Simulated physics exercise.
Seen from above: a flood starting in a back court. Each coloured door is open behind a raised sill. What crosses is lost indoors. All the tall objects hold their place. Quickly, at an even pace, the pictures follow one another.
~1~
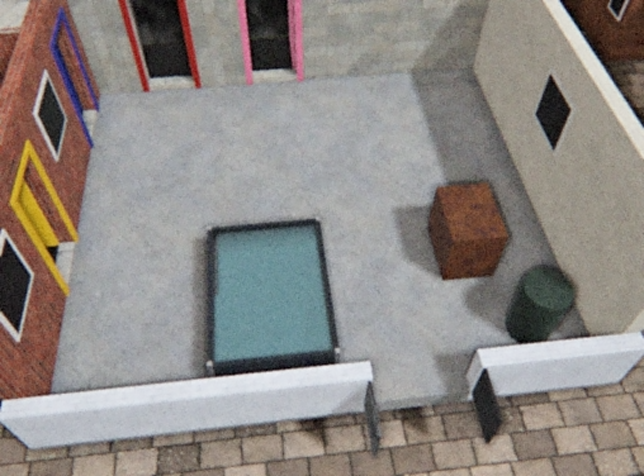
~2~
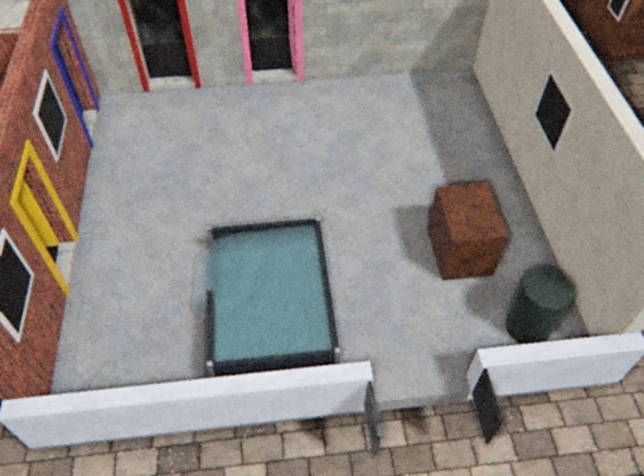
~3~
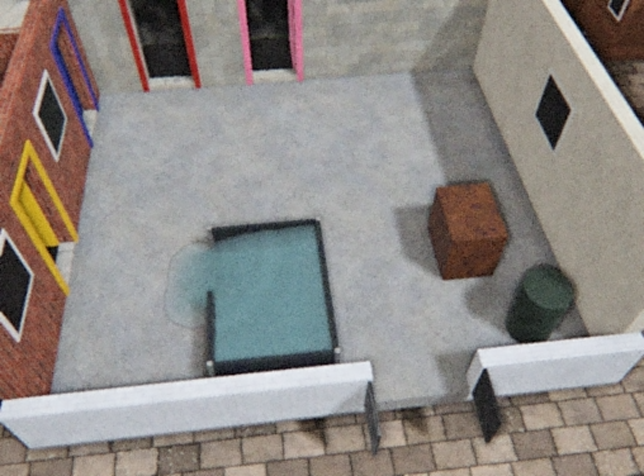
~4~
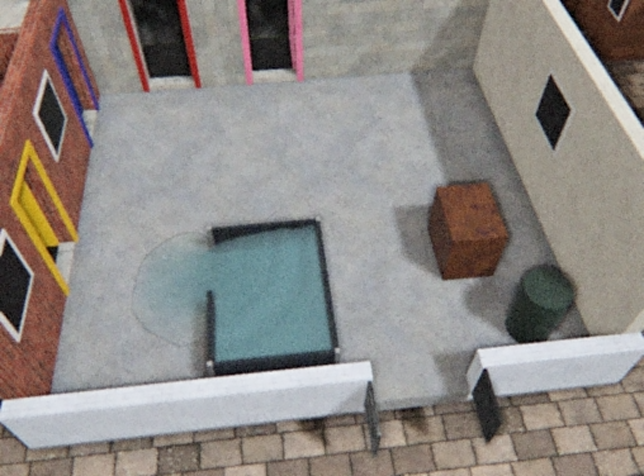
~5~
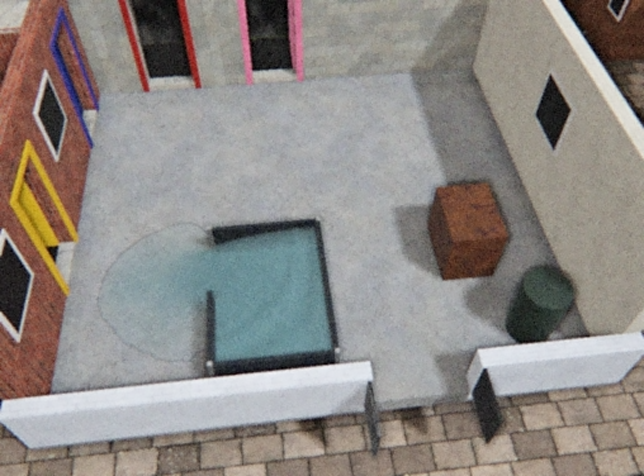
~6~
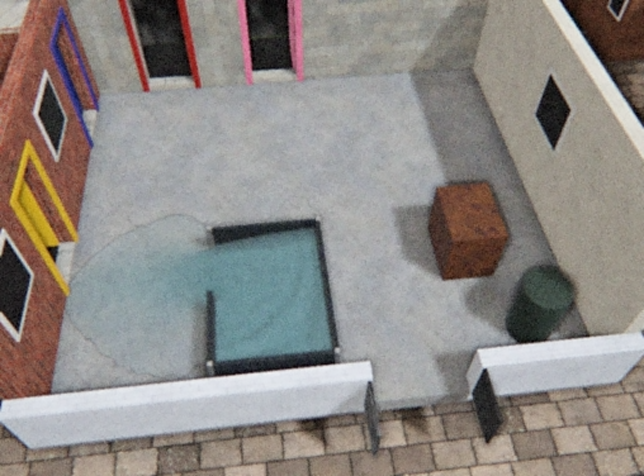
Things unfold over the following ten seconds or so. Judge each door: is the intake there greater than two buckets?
Pink door, not greater; yellow door, greater; blue door, not greater; red door, not greater.
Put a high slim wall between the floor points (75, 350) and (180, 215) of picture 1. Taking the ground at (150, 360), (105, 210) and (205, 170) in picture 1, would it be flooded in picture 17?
In that order: Wet, clear, covered.
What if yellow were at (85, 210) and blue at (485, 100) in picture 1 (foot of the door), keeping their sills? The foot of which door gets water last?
It's the door marked blue, I'd say.
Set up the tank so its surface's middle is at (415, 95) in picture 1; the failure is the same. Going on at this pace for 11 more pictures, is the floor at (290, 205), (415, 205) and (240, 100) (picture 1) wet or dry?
In that order: Not reached, not reached, reached by the flood.
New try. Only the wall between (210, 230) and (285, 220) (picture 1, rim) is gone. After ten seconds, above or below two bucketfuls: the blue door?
Check on blue - it gets too much.
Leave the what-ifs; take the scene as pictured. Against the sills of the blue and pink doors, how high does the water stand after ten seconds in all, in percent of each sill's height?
Near 90 and 20 per cent, in that order.
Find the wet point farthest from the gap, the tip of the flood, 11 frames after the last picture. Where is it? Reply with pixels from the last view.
The wet edge reaches furthest near (94, 139).
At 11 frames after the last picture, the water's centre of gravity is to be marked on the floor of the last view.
Near (208, 296) in the last view.
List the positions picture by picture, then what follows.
The first frame shows the tank at (269, 289) is whole and still.
In the second frame, the front is at a hidden place, out from the gap at (215, 276).
In the third frame, water pours out at (216, 277) and has run to (185, 251).
In the fourth frame, water pours out at (216, 277) and has run to (139, 307).
In the fifth frame, the front is at (104, 297), out from the gap at (216, 277).
In the sixth frame, water pours out at (216, 277) and has run to (71, 303).
A moment on, water covers 15 % of the floor; the pink door not reached, the yellow door over two buckets in, the blue door not reached, the red door not reached.
Next, water covers 20 % of the floor; the pink door not reached, the yellow door far over two buckets in, the blue door not reached, the red door not reached.
Then, water covers 25 % of the floor; the pink door not reached, the yellow door far over two buckets in, the blue door wet at the sill, nothing in, the red door wet at the sill, nothing in.
Later, water covers 40 % of the floor; the pink door wet at the sill, nothing in, the yellow door far over two buckets in, the blue door wet at the sill, nothing in, the red door wet at the sill, nothing in.
In the end, water covers 60 % of the floor; the pink door wet at the sill, nothing in, the yellow door far over two buckets in, the blue door under two buckets in, the red door wet at the sill, nothing in.
